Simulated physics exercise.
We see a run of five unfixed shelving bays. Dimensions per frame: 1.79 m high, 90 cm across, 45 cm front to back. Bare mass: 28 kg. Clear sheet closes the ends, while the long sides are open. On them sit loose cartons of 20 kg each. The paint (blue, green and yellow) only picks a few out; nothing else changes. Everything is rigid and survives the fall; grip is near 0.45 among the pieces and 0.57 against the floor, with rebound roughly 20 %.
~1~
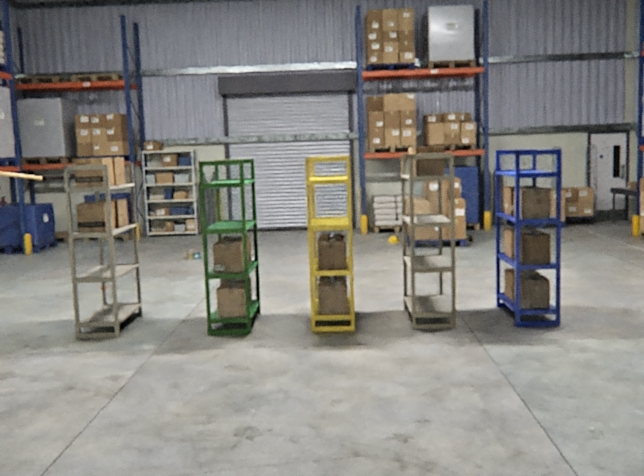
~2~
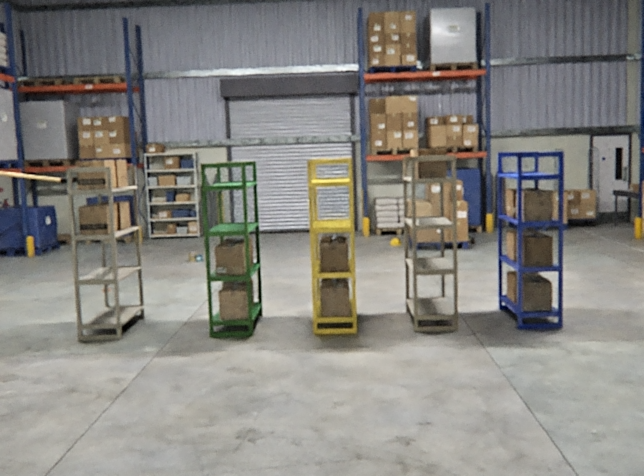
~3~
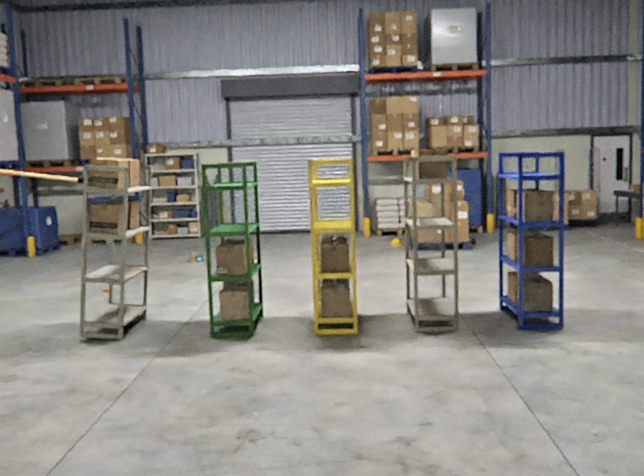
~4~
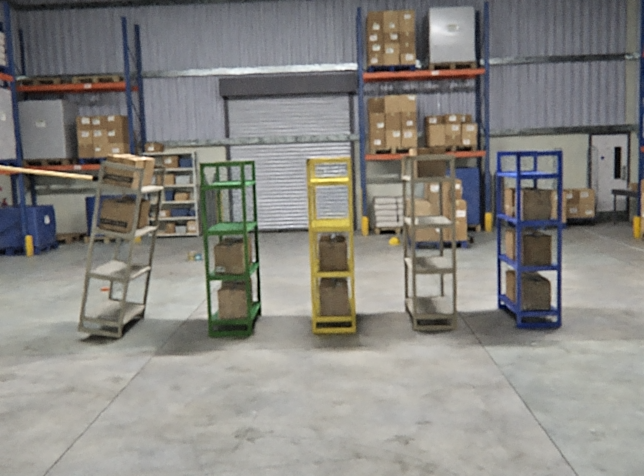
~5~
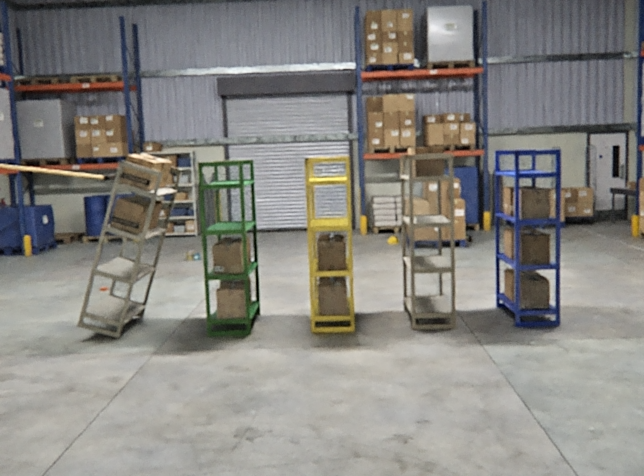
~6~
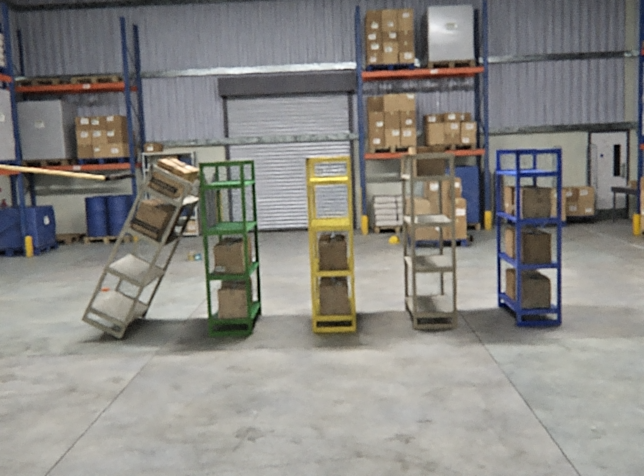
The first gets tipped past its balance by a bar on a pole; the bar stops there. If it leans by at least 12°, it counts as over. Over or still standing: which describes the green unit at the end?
Over.
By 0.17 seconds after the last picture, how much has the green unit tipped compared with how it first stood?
Around 5° from its start.
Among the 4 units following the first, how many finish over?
That totals 1, exactly.
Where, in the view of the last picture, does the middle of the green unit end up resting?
End point, last view: About (265, 241).
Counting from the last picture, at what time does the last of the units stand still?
Roughly 2.0 seconds.
Then, 0.17 s after the last picture, 2 cartons spilt or dropped; none of the 4 other units over; green unit unmoved.
Then, 0.49 s after the last picture, 4 cartons spilt or dropped; 1 of the 4 other units over; green unit leaning 17°.
Then, 0.85 s after the last picture, 4 cartons spilt or dropped; 1 of the 4 other units over; green unit leaning 26°; yellow unit leaning 7°.
Then, 1.31 s after the last picture, 6 cartons spilt or dropped; 1 of the 4 other units over; green unit leaning 24°; yellow unit leaning 4°.
At rest, 6 cartons spilt or dropped; 1 of the 4 other units over; green unit leaning 20°; yellow unit shifted 35 mm; blue unit unmoved. Three left standing. As the last picture would show them, middles, green unit near (265, 241), yellow unit near (335, 240).
